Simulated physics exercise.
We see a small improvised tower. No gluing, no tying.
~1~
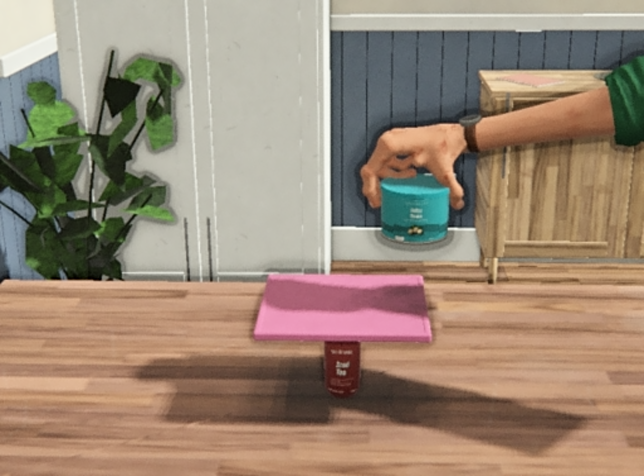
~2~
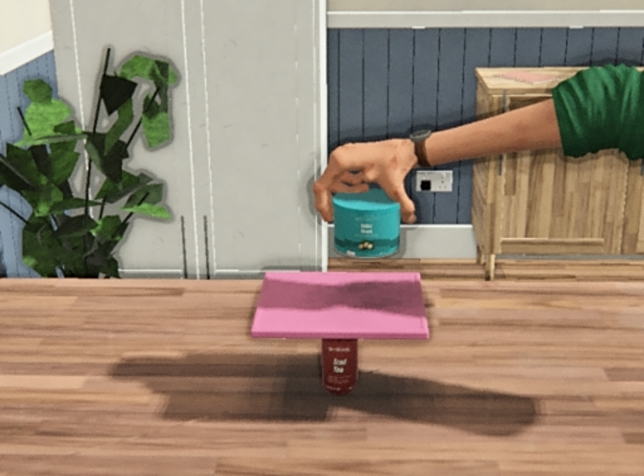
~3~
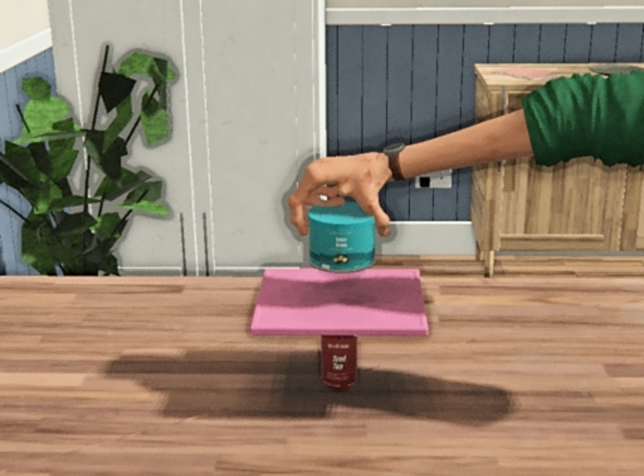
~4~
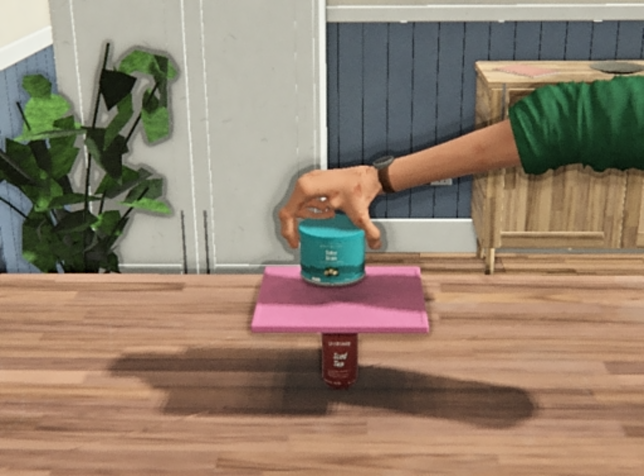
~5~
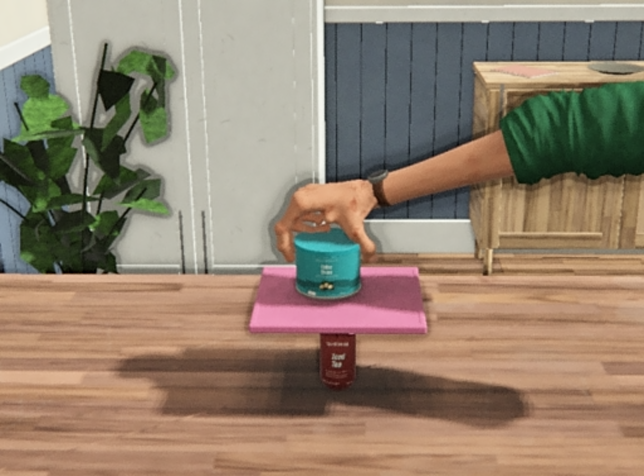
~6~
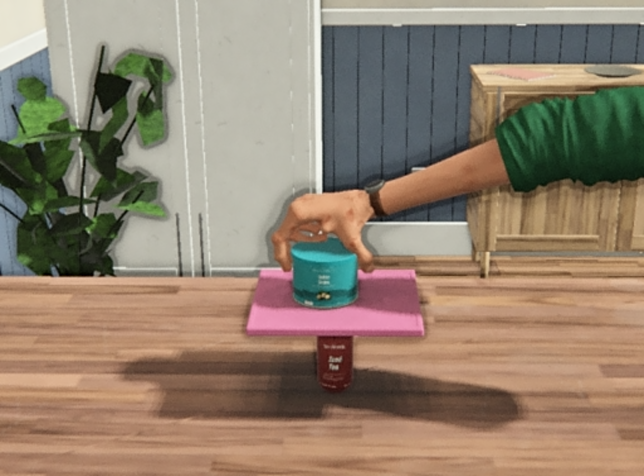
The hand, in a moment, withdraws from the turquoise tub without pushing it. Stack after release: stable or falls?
Carries the load.
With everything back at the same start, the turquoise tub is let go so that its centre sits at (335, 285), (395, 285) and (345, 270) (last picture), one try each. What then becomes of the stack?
So, first go it comes down, second go it comes down, third go it stays put.
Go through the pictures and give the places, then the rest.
The first frame shows on its way; turquoise tub (415, 209); pink lid (344, 306).
The second frame shows on its way; turquoise tub (367, 224); pink lid (341, 303).
The third frame shows on its way; turquoise tub (342, 237); pink lid (340, 300).
The fourth frame shows on its way; turquoise tub (333, 250); pink lid (341, 298).
The fifth frame shows on its way; turquoise tub (328, 263); pink lid (339, 298).
The sixth frame shows set down, still held; turquoise tub (325, 273); pink lid (336, 301).
Then, 0.20 s on from there, no change.
Then, 0.60 s on from there, turquoise tub resting near (325, 274).
In the end, all 3 unmoved. At the end, from the last picture's camera, turquoise tub near (325, 274). The stack keeps its balance.
